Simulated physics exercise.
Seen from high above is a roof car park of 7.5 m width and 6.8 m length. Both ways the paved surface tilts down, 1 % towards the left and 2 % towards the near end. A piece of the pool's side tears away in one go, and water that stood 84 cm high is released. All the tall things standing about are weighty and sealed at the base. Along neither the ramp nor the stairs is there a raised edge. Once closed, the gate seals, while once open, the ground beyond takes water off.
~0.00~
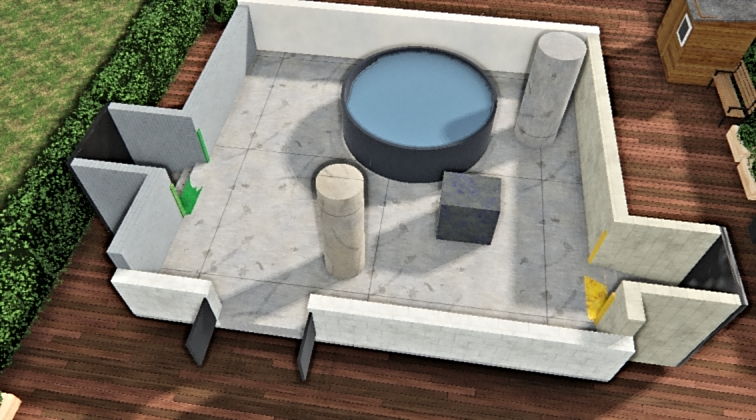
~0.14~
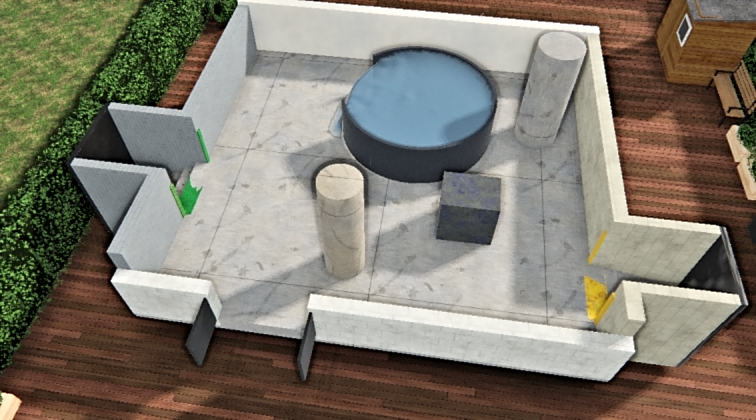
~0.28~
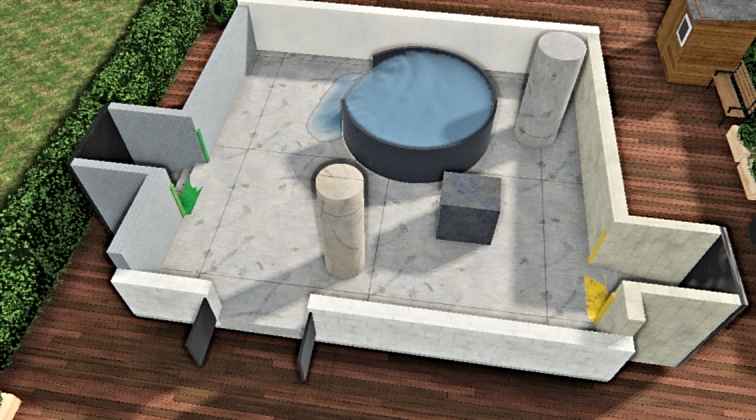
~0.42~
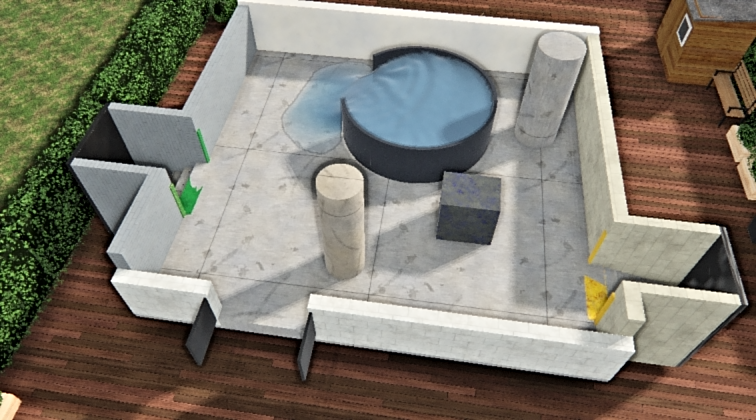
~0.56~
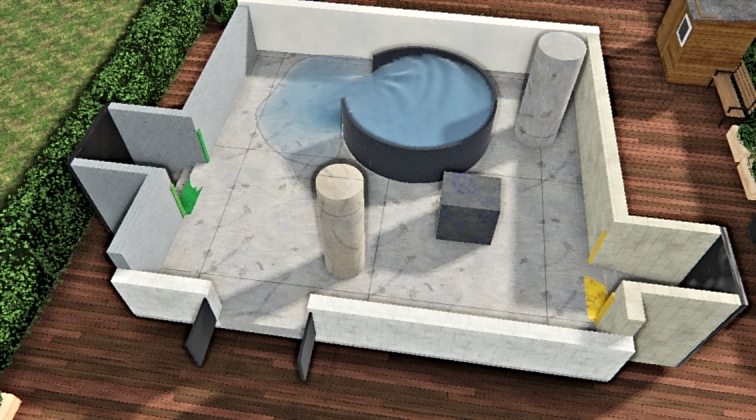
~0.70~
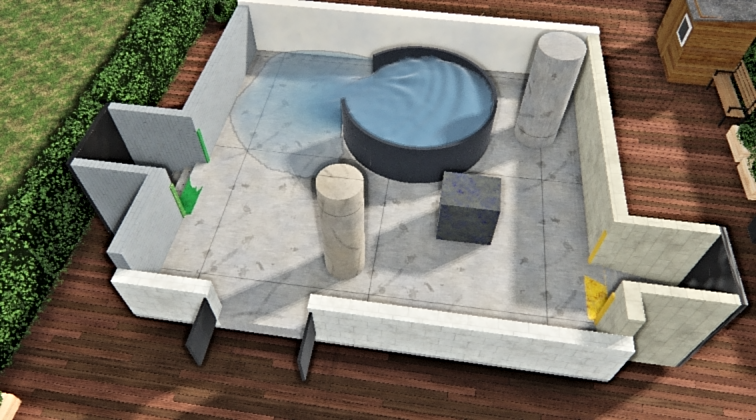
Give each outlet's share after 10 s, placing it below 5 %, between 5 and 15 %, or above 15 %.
Shares: Gate over 15 %, stair shaft (marked green) between 5 and 15 %, basement ramp (marked yellow) under 5 %.
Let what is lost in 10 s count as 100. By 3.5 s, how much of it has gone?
Fraction gone: About 5 %.
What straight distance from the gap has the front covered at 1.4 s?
Some 3.8 metres from the gap.
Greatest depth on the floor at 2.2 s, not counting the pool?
I'd put it at close to 60 cm.
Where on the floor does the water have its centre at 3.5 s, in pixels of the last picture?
Centre: Approx. (335, 125) px.
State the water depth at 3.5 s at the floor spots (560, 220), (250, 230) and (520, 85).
In that order: 0, 8 and 0 cm.
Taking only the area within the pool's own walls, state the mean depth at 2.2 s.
47 cm.
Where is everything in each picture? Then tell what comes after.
The pool at (419, 97) is whole and still, 84 cm deep, in the first frame.
Water pours out at (352, 98) and has run 0.9 m, to (340, 136); deepest outside 40 cm, 84 cm at the pool's back, in the second frame.
The front is at (320, 138), 1.1 m from the gap at (352, 99); 1.4 m2 of floor is under water; 84 cm left at the back of the pool, in the third frame.
Water pours out at (352, 101) and has run 1.5 m, to (343, 64); deepest outside 44 cm, 84 cm at the pool's back, in the fourth frame.
The front is at (259, 116), 2.0 m from the gap at (352, 101); 5.8 m2 of floor is under water; 83 cm left at the back of the pool, in the fifth frame.
The front is at (234, 111), 2.6 m from the gap at (352, 100); 8.2 m2 of floor is under water; 76 cm left at the back of the pool, in the sixth frame.
After 1.4 s water covers 25 % of the floor and is deepest (64 cm) near (254, 58); gone so far, the gate 0 %, the stair shaft (marked green) 0 %, the basement ramp (marked yellow) 0 %.
After 2.2 s water covers 25 % of the floor and is deepest (60 cm) near (248, 72); gone so far, the gate 0 %, the stair shaft (marked green) 1 %, the basement ramp (marked yellow) 0 %.
After 3.5 s water covers 45 % of the floor and is deepest (38 cm) near (266, 84); gone so far, the gate 0 %, the stair shaft (marked green) 2 %, the basement ramp (marked yellow) 0 %.
After 6.0 s water covers 70 % of the floor and is deepest (32 cm) near (191, 302); gone so far, the gate 10 %, the stair shaft (marked green) 5 %, the basement ramp (marked yellow) 0 %.
After 10.0 s water covers 95 % of the floor and is deepest (20 cm) near (150, 296); gone so far, the gate 24 %, the stair shaft (marked green) 8 %, the basement ramp (marked yellow) 2 %.
